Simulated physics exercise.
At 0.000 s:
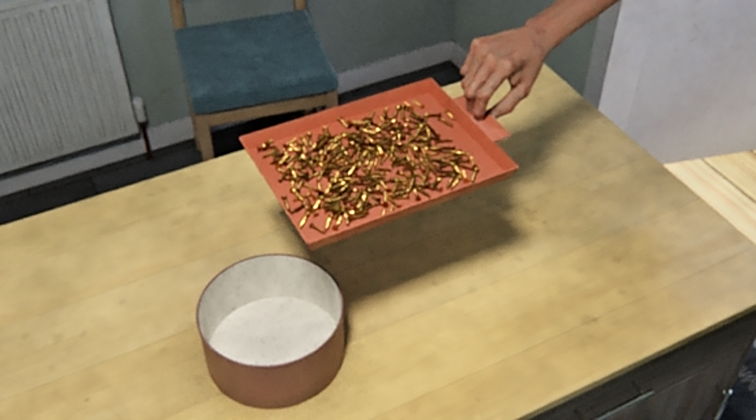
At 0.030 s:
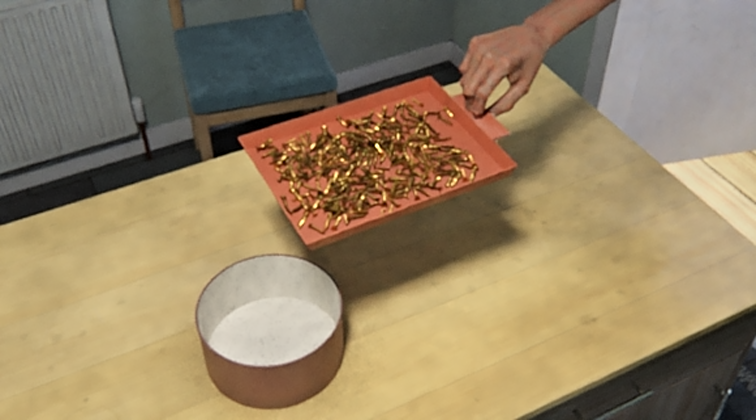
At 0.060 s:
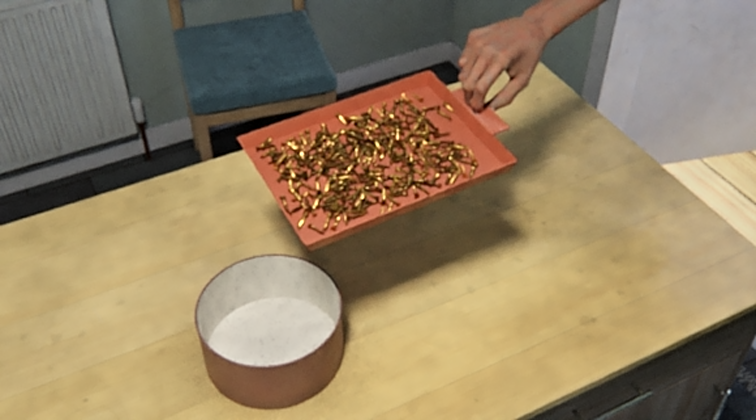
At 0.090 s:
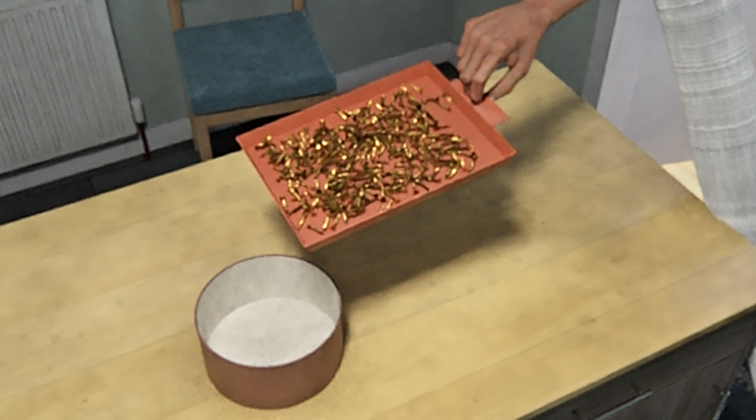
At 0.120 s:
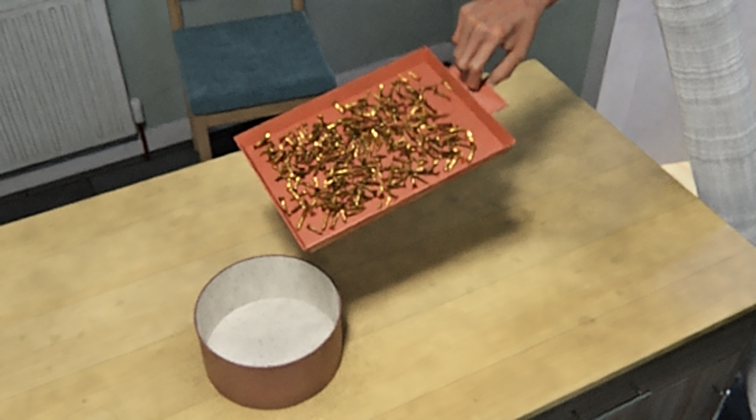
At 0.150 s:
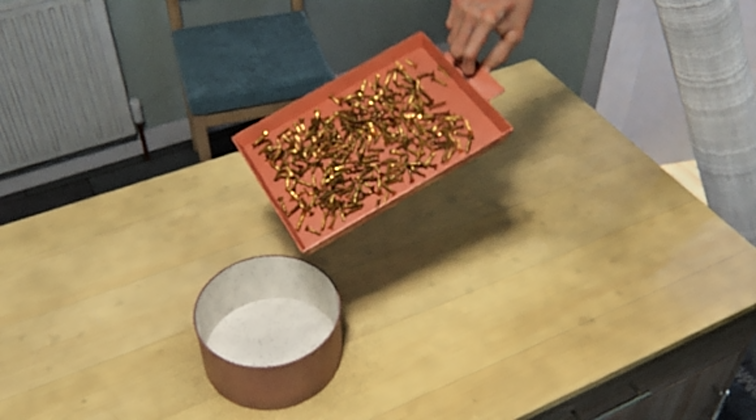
A hand tilting a shallow orange tray of small brass-coloured screws, its left front corner lowest, beside a round pot on a wooden counter.
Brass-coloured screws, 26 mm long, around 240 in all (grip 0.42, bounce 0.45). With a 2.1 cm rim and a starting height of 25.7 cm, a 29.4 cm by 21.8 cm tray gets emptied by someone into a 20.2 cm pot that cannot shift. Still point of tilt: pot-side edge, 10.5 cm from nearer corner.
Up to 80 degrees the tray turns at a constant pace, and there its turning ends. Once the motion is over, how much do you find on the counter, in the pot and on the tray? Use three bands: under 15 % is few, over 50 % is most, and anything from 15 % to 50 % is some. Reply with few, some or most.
Counter: Some, pot: Most, left on the tray: Few.
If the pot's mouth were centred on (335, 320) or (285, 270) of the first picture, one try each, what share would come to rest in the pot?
Near 20 and 15 percent, one try each.
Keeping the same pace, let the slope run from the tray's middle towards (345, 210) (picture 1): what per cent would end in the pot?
Roughly 60 percent of them.
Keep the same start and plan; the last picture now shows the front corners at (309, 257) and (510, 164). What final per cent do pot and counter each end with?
Split: Pot = 45, counter = 55.
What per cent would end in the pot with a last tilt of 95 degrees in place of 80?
It would be near 75 per cent.
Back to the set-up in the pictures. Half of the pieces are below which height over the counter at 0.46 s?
Roughly 30 cm.
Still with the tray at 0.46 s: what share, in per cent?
I'd put it at roughly 100 per cent.
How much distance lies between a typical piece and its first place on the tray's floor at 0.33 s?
By then it sits near 2 cm from where it began.
After 0.33 s, tilt 49 degrees; the tray holds 100 %, the pot 0 %.
After 0.46 s, tilt 73 degrees; the tray holds 100 %, the pot 0 %.
After 0.71 s, tilt 80 degrees; the tray holds 5 %, the pot 60 %.
At rest (2.0 s), counter 25 %, pot 70 %, tray 0 %.
